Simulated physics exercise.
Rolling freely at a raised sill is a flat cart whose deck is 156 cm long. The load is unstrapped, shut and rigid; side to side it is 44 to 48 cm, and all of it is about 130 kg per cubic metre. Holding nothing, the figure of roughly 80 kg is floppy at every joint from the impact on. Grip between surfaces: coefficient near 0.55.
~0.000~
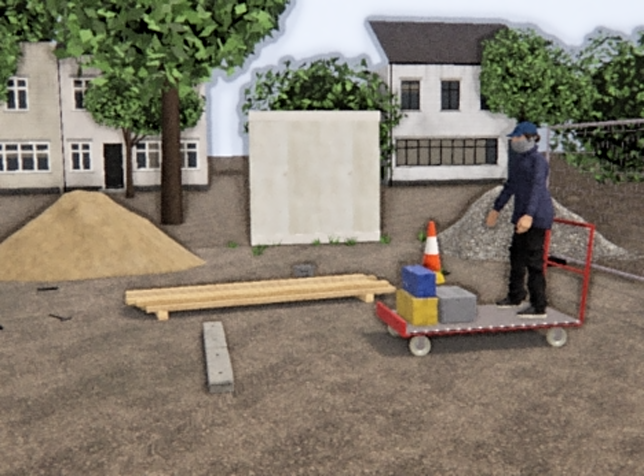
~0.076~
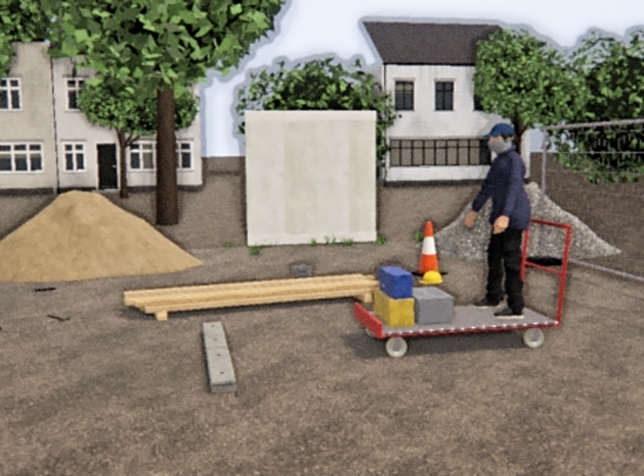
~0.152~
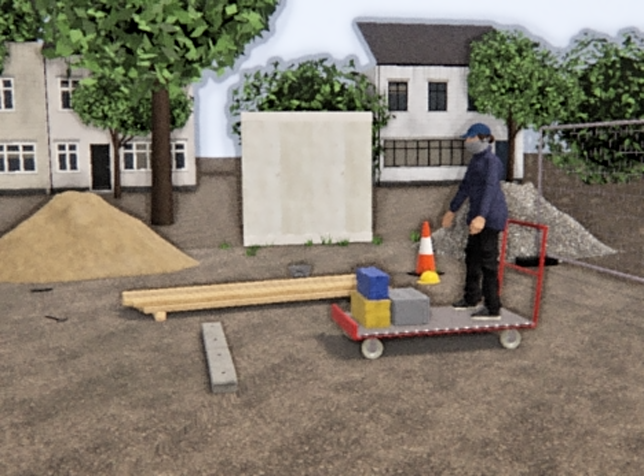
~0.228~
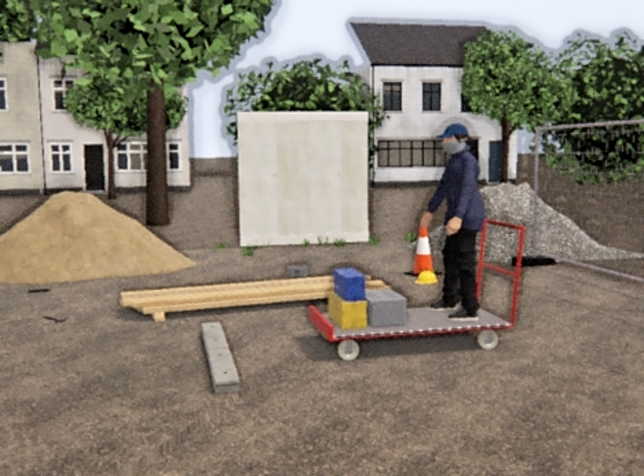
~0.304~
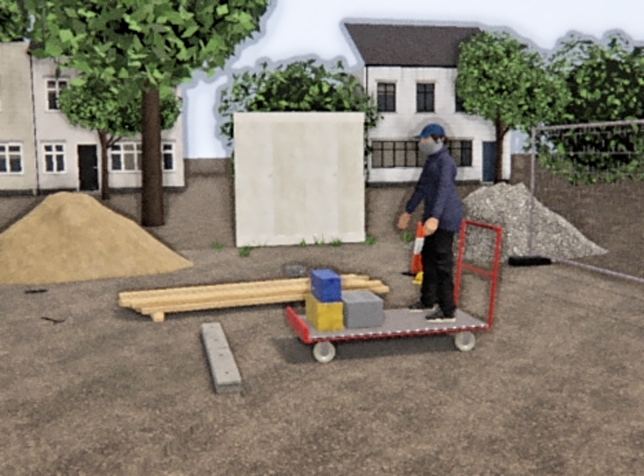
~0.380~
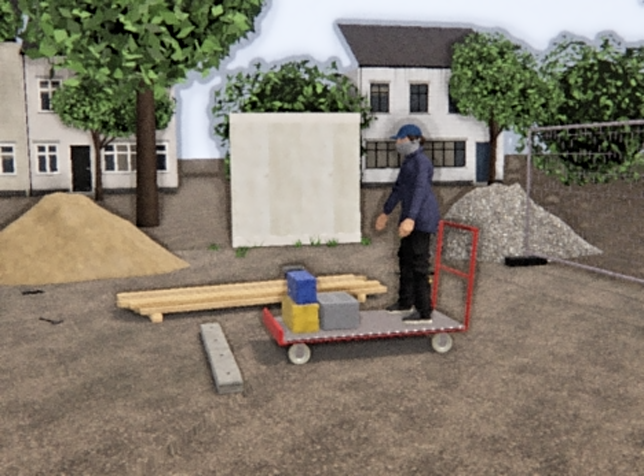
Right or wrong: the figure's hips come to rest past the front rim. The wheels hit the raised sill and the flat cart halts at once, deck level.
Right.
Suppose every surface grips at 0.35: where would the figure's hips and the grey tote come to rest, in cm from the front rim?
Hips 60 past, grey 50 behind.
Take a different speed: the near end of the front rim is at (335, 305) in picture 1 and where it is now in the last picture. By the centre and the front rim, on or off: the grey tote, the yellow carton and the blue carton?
Result: Grey kept; yellow kept; blue lost.
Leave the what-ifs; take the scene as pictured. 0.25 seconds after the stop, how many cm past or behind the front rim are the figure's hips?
Behind the rim by about 65 cm.
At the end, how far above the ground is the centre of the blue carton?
Height: Around 10 cm.
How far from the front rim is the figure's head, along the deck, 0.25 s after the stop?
About 50 cm behind the front rim.
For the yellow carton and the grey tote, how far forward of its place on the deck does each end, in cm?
Shift, cm - yellow: 5; grey: 10.
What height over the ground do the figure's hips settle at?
The hips come to rest around 15 centimetres up.
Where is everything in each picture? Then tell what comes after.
The first frame shows hips (533, 212), grey tote (449, 305), rim corner (404, 332); 0 cm covered, 149 to go.
The second frame shows hips (511, 213), grey tote (427, 306), rim corner (380, 333); 21 cm covered, 128 to go.
The third frame shows hips (488, 213), grey tote (403, 307), rim corner (356, 335); 42 cm covered, 107 to go.
The fourth frame shows hips (465, 214), grey tote (381, 308), rim corner (331, 336); 63 cm covered, 86 to go.
The fifth frame shows hips (443, 214), grey tote (358, 309), rim corner (307, 338); 84 cm covered, 65 to go.
The sixth frame shows hips (420, 215), grey tote (334, 311), rim corner (281, 340); 105 cm covered, 44 to go. Speed about 2.8 m/s.
Impact comes at 0.54 s.
After 0.79 s the figure's hips are 63 cm behind the rim, near (292, 251) in the last picture's view.
After 1.09 s the figure's hips are 14 cm behind the rim, near (234, 288) in the last picture's view.
After 1.54 s the figure's hips are 20 cm past the rim, near (193, 299) in the last picture's view.
Final state at 4.5 s, past the rim, blue carton and the figure's hips; behind it, yellow carton and grey tote.
